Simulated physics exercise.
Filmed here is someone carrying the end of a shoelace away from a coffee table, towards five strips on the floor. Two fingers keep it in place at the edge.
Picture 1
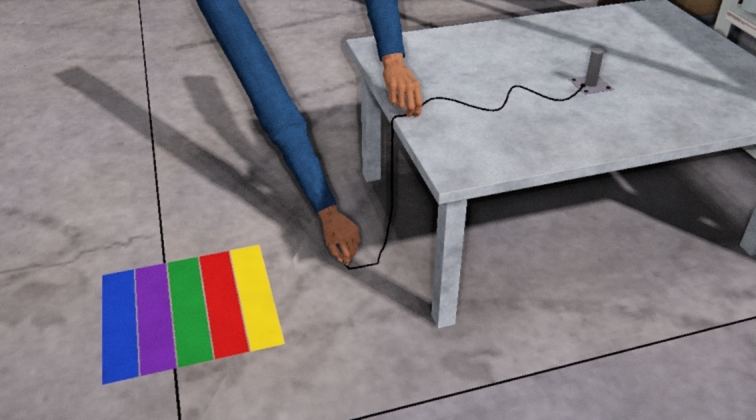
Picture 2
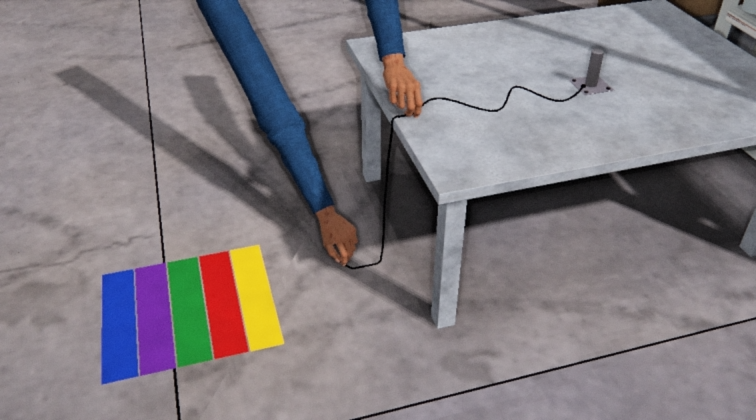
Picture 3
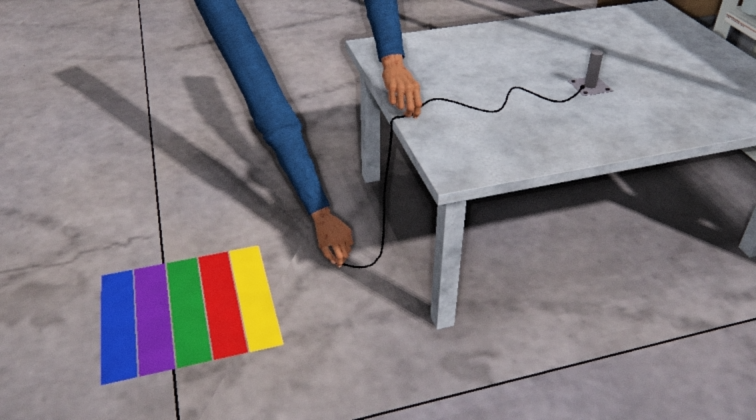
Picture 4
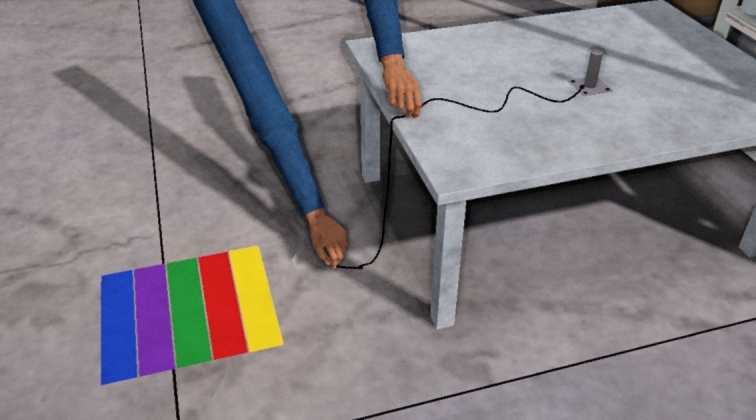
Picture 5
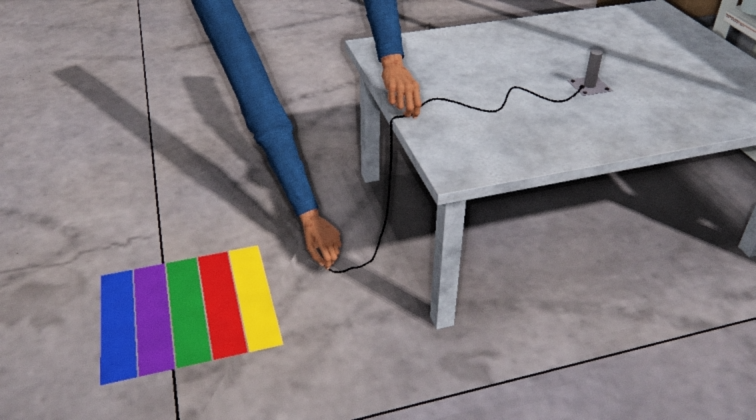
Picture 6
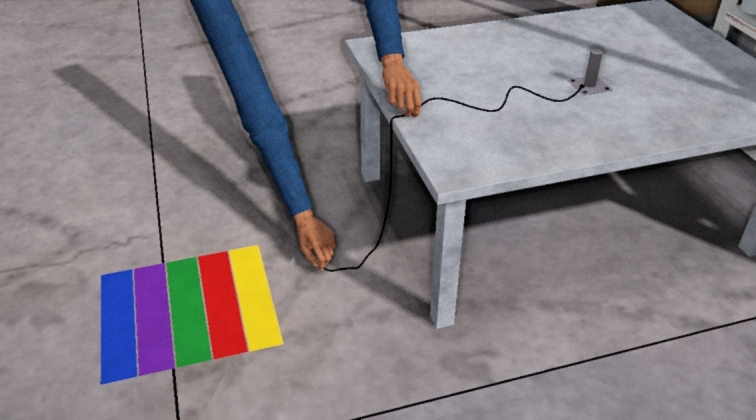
A hand in a blue sleeve, holding the end of a thin black cord just above a grey stone-like floor, moves slowly and slightly left, seen from above at an angle by a still camera. The other hand stays at the near left edge of a pale grey table, where the cord runs in waves from a small upright post. Blue, purple, green, red and yellow strips lie at lower left, and the hanging cord shifts slightly left.
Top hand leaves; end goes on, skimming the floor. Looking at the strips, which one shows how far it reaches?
The purple strip shows it.
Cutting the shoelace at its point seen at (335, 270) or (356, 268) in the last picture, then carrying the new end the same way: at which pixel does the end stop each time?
It would be at (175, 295) in the first case and at (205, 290) in the second.
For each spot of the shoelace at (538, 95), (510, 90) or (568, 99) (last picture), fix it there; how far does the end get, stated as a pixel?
Approximately at (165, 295), at (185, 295) and at (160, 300), in that order.
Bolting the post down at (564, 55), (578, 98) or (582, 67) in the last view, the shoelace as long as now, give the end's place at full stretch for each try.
(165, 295), (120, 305) and (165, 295), roughly.
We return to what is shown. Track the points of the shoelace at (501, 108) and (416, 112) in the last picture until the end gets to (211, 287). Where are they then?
They end up close to (453, 107) and (381, 155).
Early on, end near (211, 287); over red.
Midway, end near (172, 295); over green.
At the end of the slack, end near (148, 300); over purple. It gets as far as the purple strip.
